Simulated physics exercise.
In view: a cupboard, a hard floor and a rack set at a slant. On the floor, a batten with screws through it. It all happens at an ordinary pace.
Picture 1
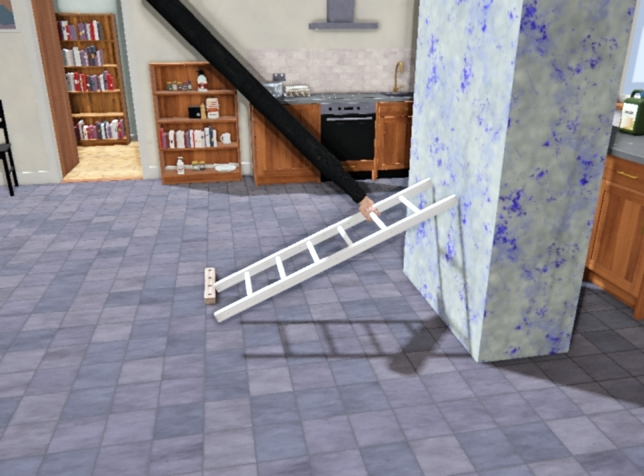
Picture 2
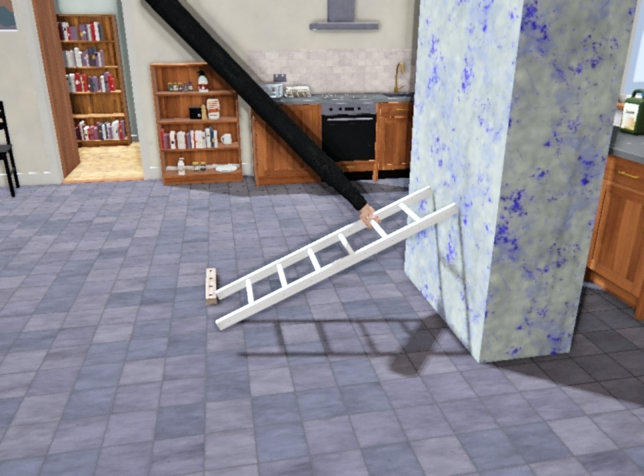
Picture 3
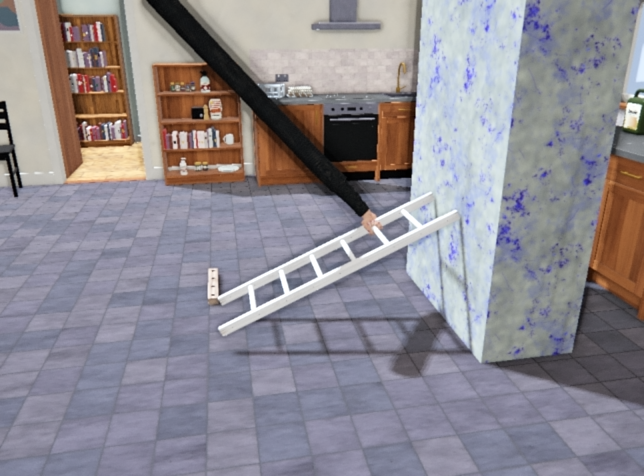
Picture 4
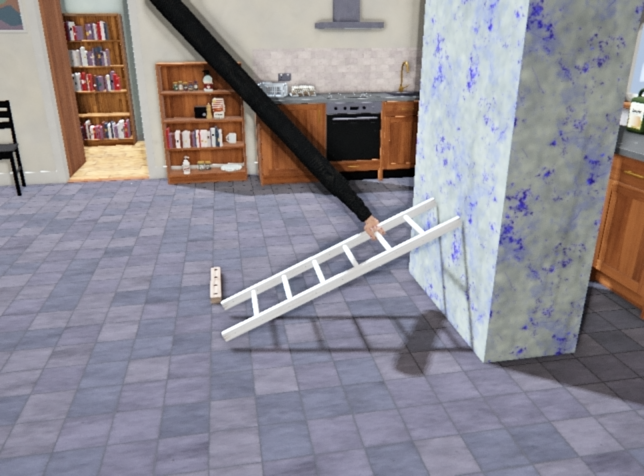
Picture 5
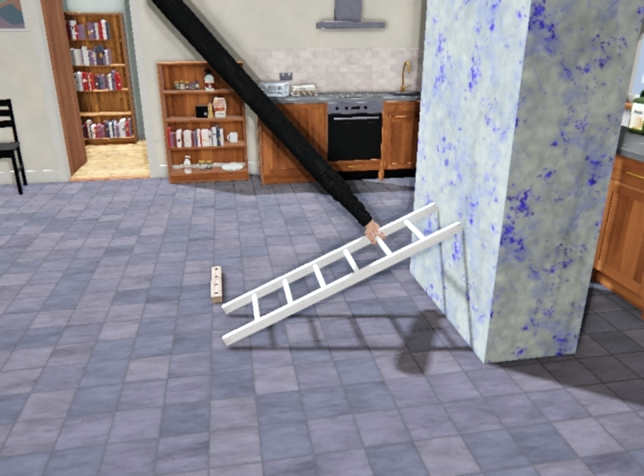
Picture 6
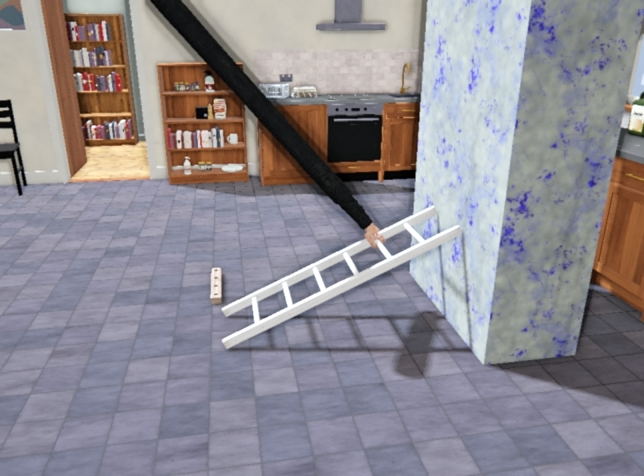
A white ladder-like rack, slanted beside a marbled pillar and held near its upper end by a hand on a long black arm, shifts slightly downward over the grey tiled floor. Its lower end draws a little clear of a small batten, and then the rack stays nearly still, still held.
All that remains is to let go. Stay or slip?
As it turns out, the white rack gives way at the feet.
Then, 0.24 s after the last picture, white rack tipped 6° from how it was near (331, 285).
Then, 0.34 s after the last picture, white rack tipped 15° from how it was near (327, 302).
Then, 0.40 s after the last picture, white rack tipped 22° from how it was near (322, 315).
At rest, the white rack slides out and falls, near (321, 319).
